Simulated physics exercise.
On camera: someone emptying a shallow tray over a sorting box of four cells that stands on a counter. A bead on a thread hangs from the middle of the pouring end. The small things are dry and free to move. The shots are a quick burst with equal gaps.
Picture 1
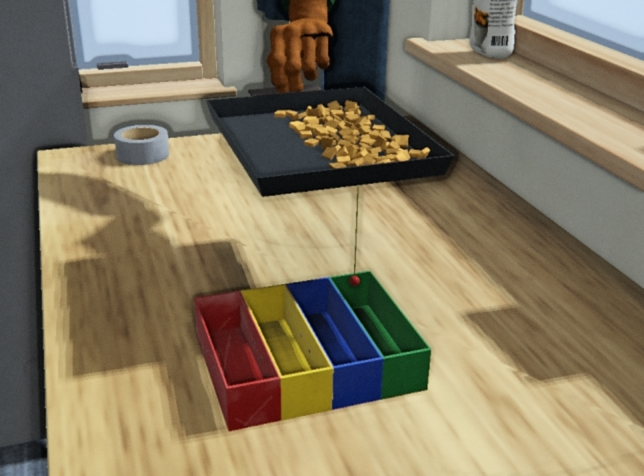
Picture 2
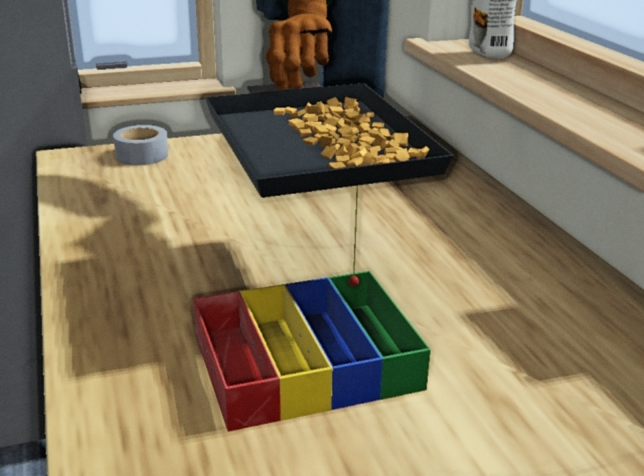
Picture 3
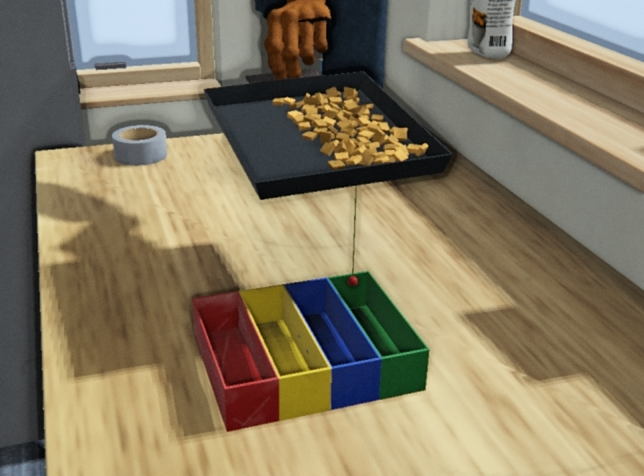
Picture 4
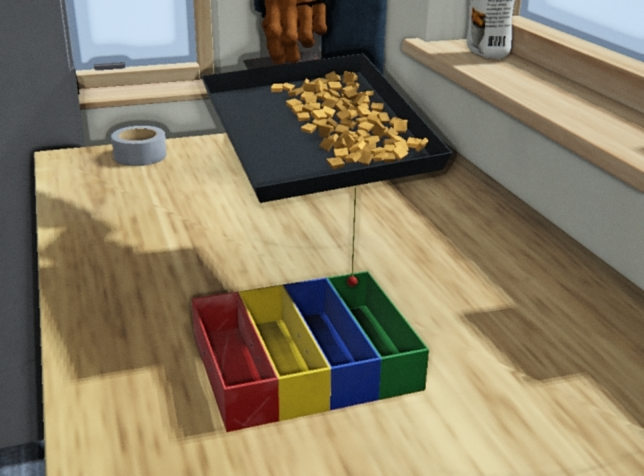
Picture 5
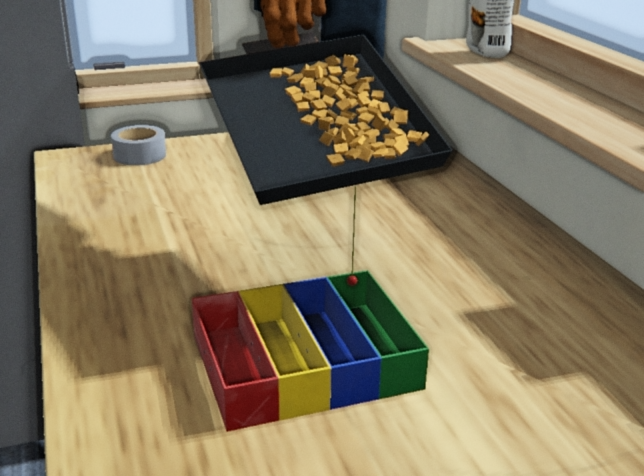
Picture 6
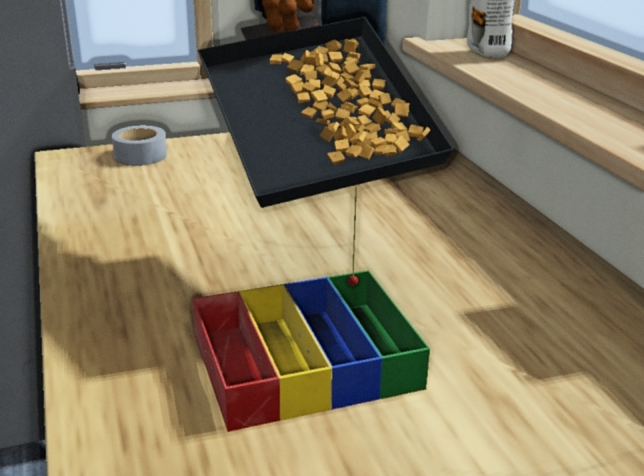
On a wooden counter, a brown-gloved hand raising the back of a black tray of tan squares above a four-coloured sorting box.
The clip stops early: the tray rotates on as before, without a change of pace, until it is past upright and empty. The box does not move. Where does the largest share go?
Fullest: The yellow cell.
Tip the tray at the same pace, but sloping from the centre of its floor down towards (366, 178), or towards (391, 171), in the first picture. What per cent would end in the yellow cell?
Roughly 0 per cent, and 0 per cent.
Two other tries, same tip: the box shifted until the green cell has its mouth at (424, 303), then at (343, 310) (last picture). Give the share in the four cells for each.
The first gives 90 %, the second 100 %.
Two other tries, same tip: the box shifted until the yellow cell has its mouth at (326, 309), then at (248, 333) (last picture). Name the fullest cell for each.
At the first place that red cell, at the second the blue one.
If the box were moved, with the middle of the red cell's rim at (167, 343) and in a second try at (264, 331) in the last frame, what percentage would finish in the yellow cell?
The first gives 0 %, the second 40 %.
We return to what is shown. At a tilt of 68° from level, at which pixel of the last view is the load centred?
At about (325, 170).
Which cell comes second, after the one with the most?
In second place: Blue.
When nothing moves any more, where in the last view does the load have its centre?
Close to (296, 355).
Soon after the last picture, tray tipped steeply; nearly all on the tray; a small part falling or outside the box.
A little later, tray tipped past a quarter turn; about a quarter on the tray; about a quarter in the yellow cell; about a quarter in the blue cell; a small part in the red cell; a stray few in the green cell; about a quarter falling or outside the box.
Later still, tray tipped past a quarter turn; about half in the yellow cell; about a third in the blue cell; a small part in the green cell; a small part in the red cell; a stray few falling or outside the box.
At rest, tray tipped past a quarter turn; about half in the yellow cell; about a third in the blue cell; a small part in the green cell; a small part in the red cell; a stray few outside the box.
